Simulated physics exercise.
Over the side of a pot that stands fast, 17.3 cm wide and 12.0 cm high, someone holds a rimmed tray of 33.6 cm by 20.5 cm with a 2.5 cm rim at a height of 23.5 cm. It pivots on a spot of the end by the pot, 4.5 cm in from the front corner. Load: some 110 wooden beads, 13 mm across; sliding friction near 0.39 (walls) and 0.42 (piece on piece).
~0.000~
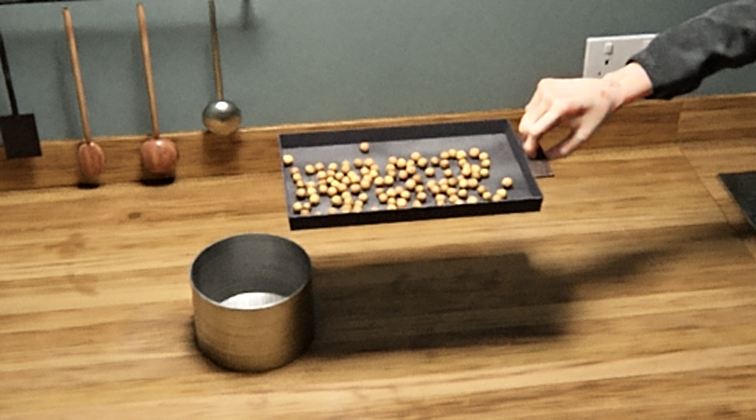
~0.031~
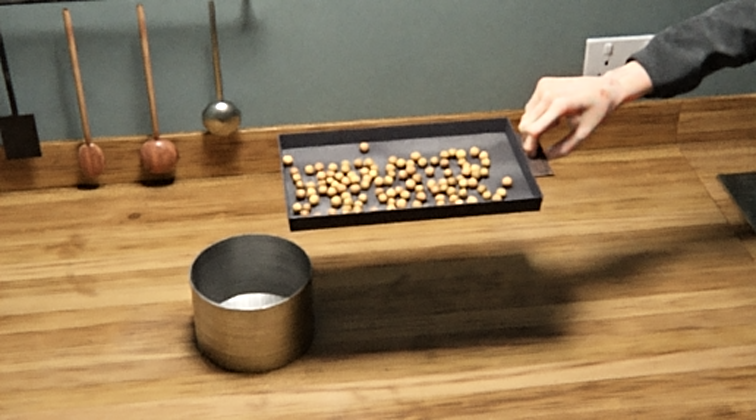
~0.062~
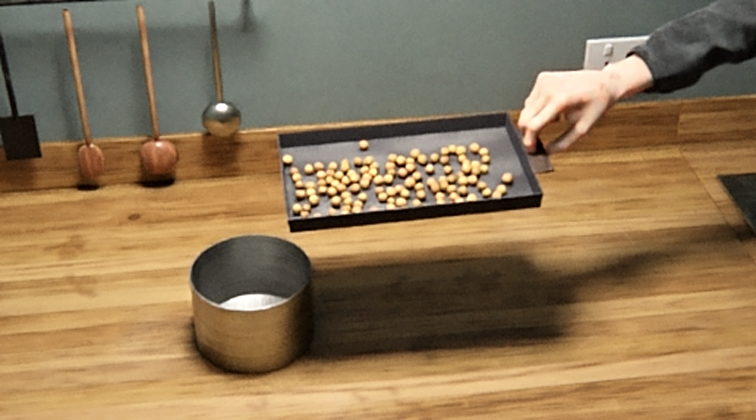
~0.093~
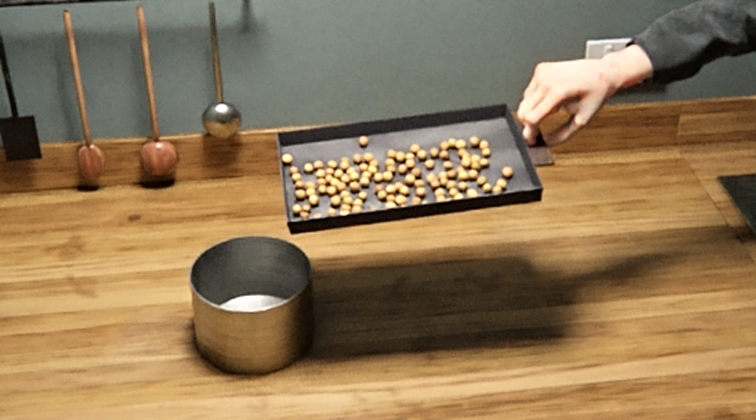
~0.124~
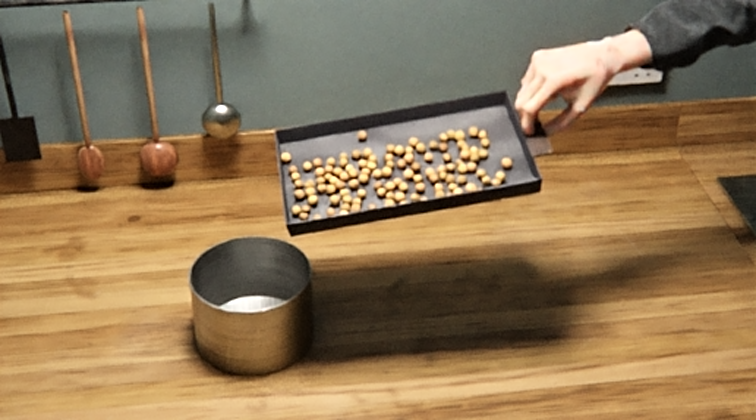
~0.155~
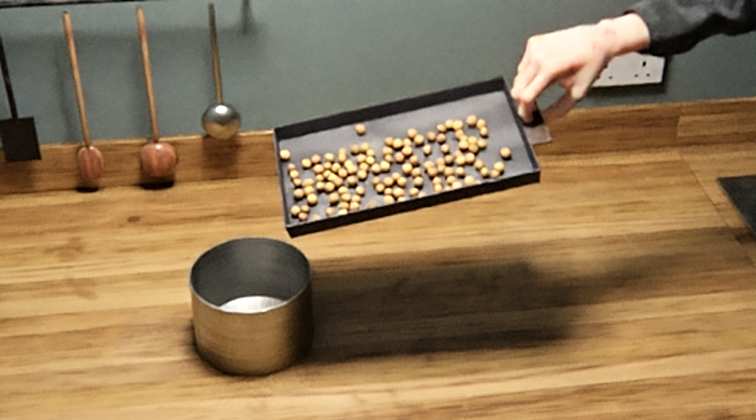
A hand at the right held a dark rimmed tray of small wooden beads above a wooden counter, then raised its right end, slanting the tray down to the left beside a round metal pot.
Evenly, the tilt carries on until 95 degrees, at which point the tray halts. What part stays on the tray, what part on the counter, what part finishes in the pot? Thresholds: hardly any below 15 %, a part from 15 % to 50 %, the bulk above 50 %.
Tray: There'll be not much; counter: There'll be over half the quantity; pot: There'll be a moderate quantity.
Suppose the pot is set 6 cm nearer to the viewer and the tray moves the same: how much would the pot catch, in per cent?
90 %.
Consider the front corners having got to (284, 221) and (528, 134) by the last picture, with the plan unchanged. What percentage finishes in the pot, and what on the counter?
You'd end with pot at 75 and counter at 25.
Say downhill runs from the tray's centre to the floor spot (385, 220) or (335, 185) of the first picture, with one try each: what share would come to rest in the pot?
0 and 80 %.
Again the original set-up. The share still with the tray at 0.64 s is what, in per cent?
Some 100 per cent of the load.
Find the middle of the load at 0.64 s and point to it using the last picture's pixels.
Roughly pixel (301, 195).
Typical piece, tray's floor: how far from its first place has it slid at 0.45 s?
6 cm.
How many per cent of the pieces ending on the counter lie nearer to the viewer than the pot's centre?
100 %.
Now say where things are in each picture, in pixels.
The first frame shows tray tilt 0 degrees, front corners at (290, 216) and (541, 196); middle of the pieces at (389, 181); pot at (251, 269).
The second frame shows tray tilt 1 degrees, front corners at (290, 216) and (541, 196); middle of the pieces at (388, 181).
The third frame shows tray tilt 2 degrees, front corners at (290, 218) and (541, 192); middle of the pieces at (388, 179).
The fourth frame shows tray tilt 5 degrees, front corners at (289, 220) and (541, 186), lowest corner left front; middle of the pieces at (388, 176).
The fifth frame shows tray tilt 9 degrees, front corners at (288, 223) and (539, 178), lowest corner left front; middle of the pieces at (387, 172).
The sixth frame shows tray tilt 13 degrees, front corners at (287, 225) and (538, 169), lowest corner left front; middle of the pieces at (385, 167); pot at (250, 272). The tray's pace is about 140 degrees a second.
After 0.45 s, tilt 54 degrees; the tray holds 100 %, the pot 0 %.
After 0.64 s, tilt 80 degrees; the tray holds 100 %, the pot 0 %.
After 0.96 s, tilt 95 degrees; the tray holds 15 %, the pot 25 %.
By 2.3 s all is still; tray 5 %, counter 70 %, pot 30 %.
